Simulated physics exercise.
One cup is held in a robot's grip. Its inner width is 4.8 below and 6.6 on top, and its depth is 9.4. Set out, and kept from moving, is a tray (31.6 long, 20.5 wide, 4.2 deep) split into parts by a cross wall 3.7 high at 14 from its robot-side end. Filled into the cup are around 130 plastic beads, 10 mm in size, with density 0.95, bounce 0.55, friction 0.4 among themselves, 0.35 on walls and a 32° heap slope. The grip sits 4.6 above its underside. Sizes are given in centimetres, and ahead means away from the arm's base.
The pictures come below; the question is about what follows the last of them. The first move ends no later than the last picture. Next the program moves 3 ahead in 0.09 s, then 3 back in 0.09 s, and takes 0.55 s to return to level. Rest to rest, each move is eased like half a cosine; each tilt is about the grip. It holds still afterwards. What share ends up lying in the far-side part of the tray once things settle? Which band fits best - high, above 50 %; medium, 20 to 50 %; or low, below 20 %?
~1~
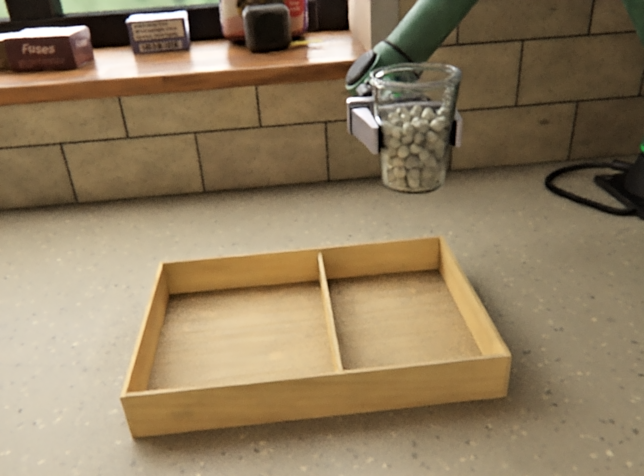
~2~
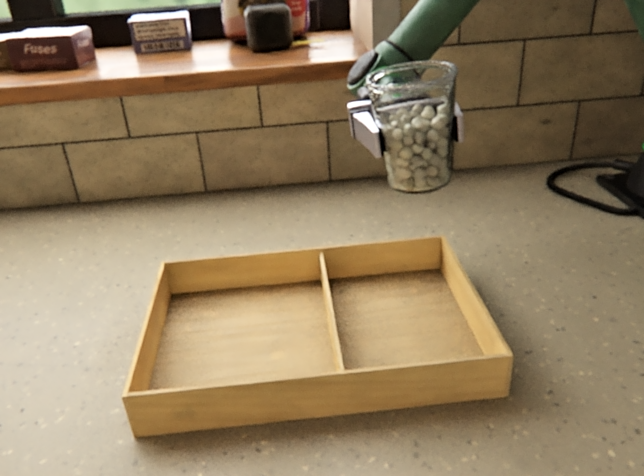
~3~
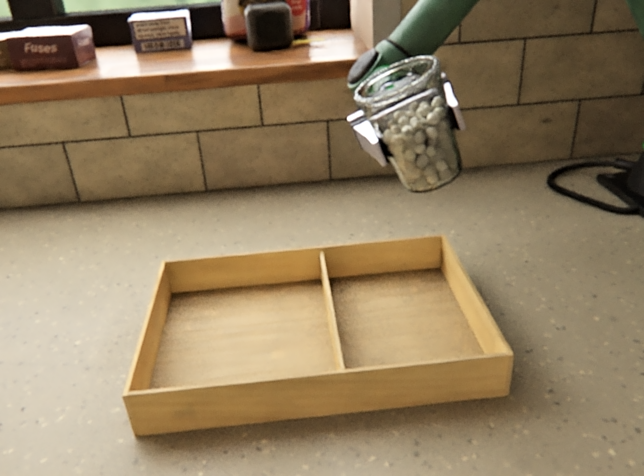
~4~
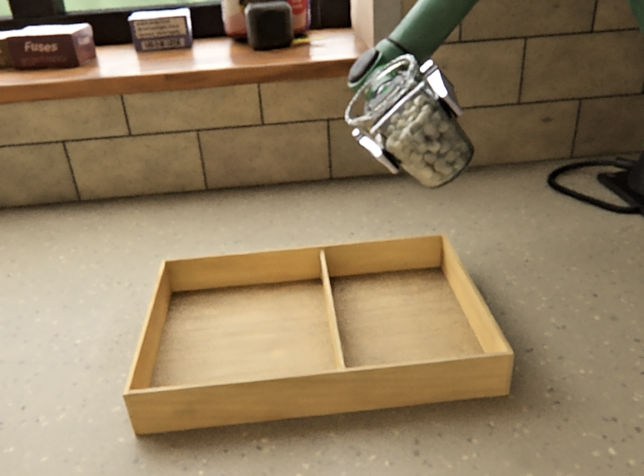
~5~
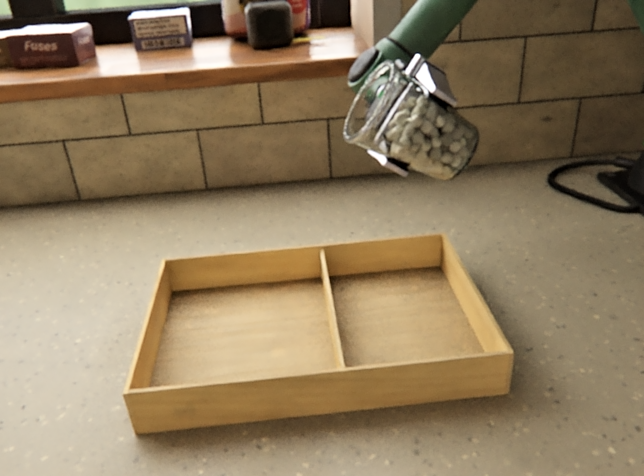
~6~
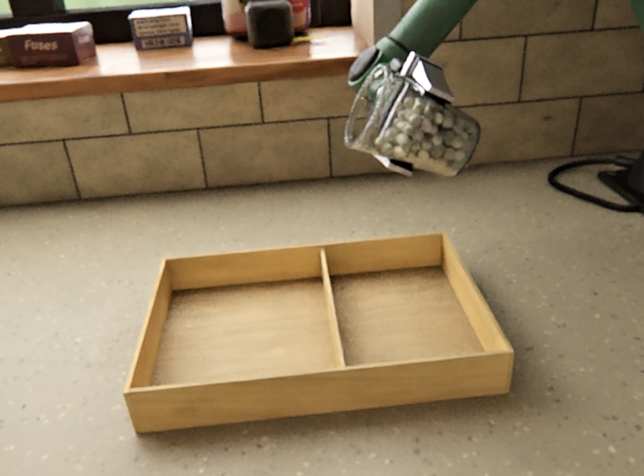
Low, below 20 %.
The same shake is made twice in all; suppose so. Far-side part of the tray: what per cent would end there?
That would give close to 15 percent.
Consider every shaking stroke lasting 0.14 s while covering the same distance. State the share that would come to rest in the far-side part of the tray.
I'd expect some 0 per cent.
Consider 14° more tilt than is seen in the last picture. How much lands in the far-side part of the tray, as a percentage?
Estimate: Close to 35 in a hundred.
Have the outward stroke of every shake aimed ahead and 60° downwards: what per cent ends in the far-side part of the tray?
0 %.
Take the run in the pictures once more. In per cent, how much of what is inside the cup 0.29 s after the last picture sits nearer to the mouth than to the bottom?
Near 40 in a hundred.
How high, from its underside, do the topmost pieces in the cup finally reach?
Roughly 8.0 centimetres.
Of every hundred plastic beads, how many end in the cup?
Around 85 in a hundred.
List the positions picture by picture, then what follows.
The first frame shows the cup middle at (414, 132), level; upper third of the load around (417, 124), from x 385 to 445, top at y 105; 134 in the cup.
The second frame shows the cup middle at (416, 131), tilted 6° forward; upper third of the load around (418, 124), from x 385 to 445, top at y 105.
The third frame shows the cup middle at (416, 131), tilted 21° forward; upper third of the load around (421, 122), from x 385 to 455, top at y 100.
The fourth frame shows the cup middle at (416, 130), tilted 41° forward; upper third of the load around (420, 121), from x 390 to 465, top at y 100.
The fifth frame shows the cup middle at (416, 129), tilted 56° forward; upper third of the load around (419, 119), from x 390 to 465, top at y 100.
The sixth frame shows the cup middle at (416, 128), tilted 62° forward; upper third of the load around (423, 118), from x 380 to 470, top at y 100; 134 in the cup.
Then, 0.29 s on, tilted 56° forward, highest piece 22 above the table; 113 in the cup, 3 in the far-side part, 18 in flight or on a rim.
Then, 0.58 s on, tilted 10° forward, highest piece 24 above the table; 112 in the cup, 19 in the far-side part, 1 in the robot-side part, 2 in flight or on a rim.
Then, 0.93 s on, level, highest piece 24 above the table; 112 in the cup, 19 in the far-side part, 2 in the robot-side part, 1 on the table or floor.
Then, 1.98 s on, level, highest piece 24 above the table; 112 in the cup, 19 in the far-side part, 2 in the robot-side part, 1 on the table or floor.
In the end, 112 in the cup, 19 in the far-side part, 2 in the robot-side part, 1 on the table or floor. That is 14 % in the far-side part of the tray.
